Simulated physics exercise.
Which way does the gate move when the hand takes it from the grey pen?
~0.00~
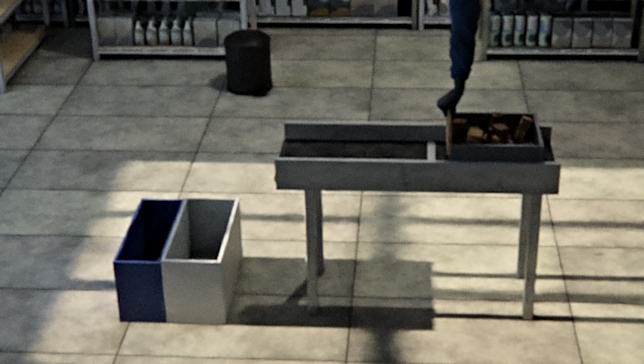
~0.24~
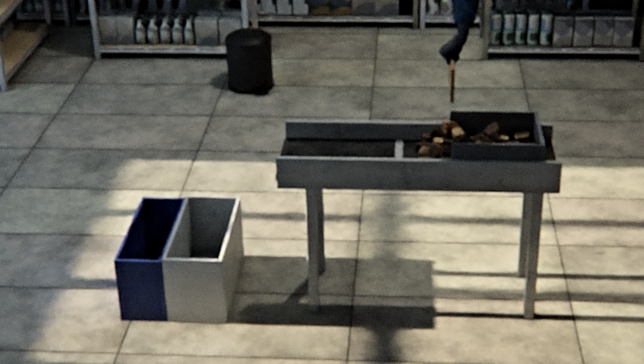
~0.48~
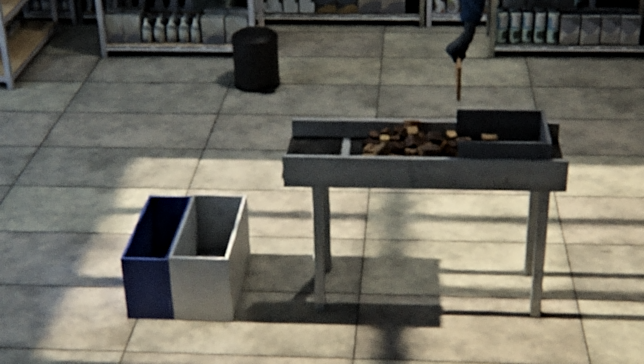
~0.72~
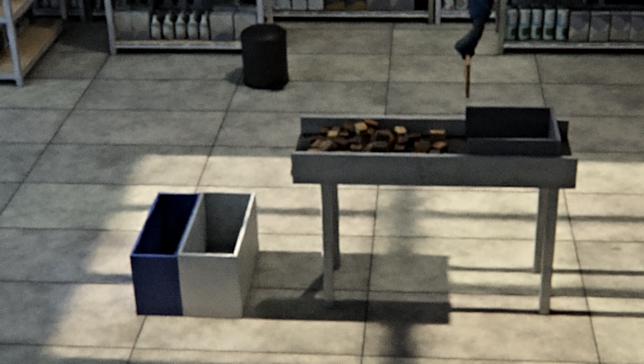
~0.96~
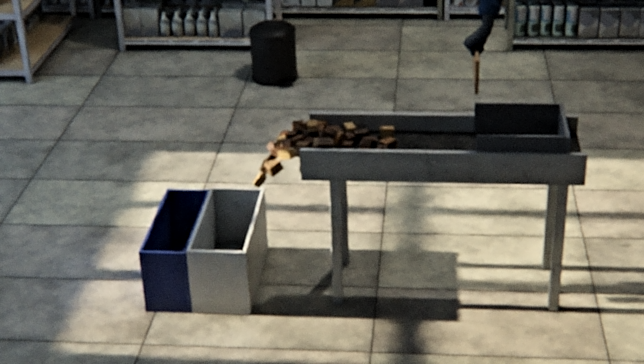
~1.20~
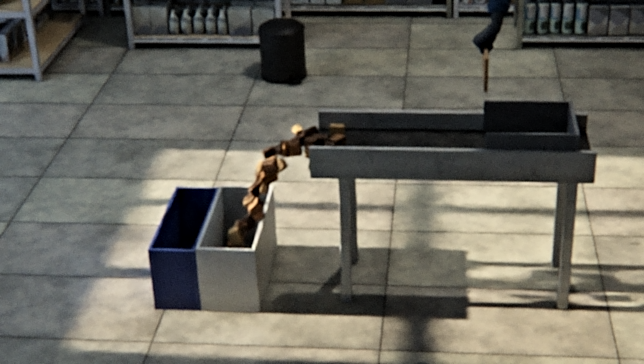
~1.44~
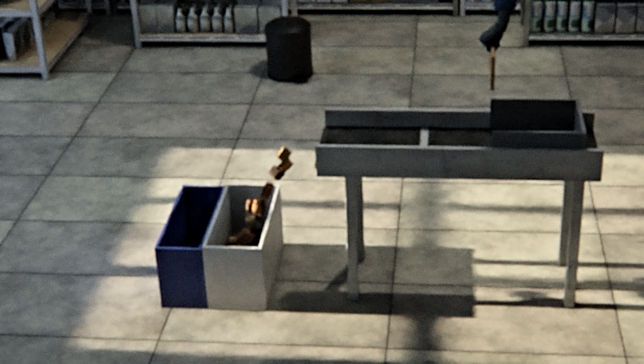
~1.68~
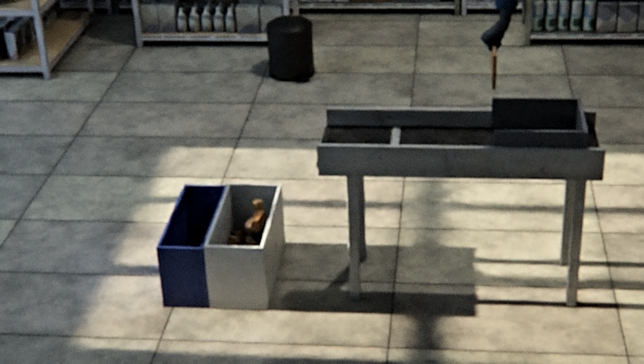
The gate moves up, and the hand then holds it above the belt.
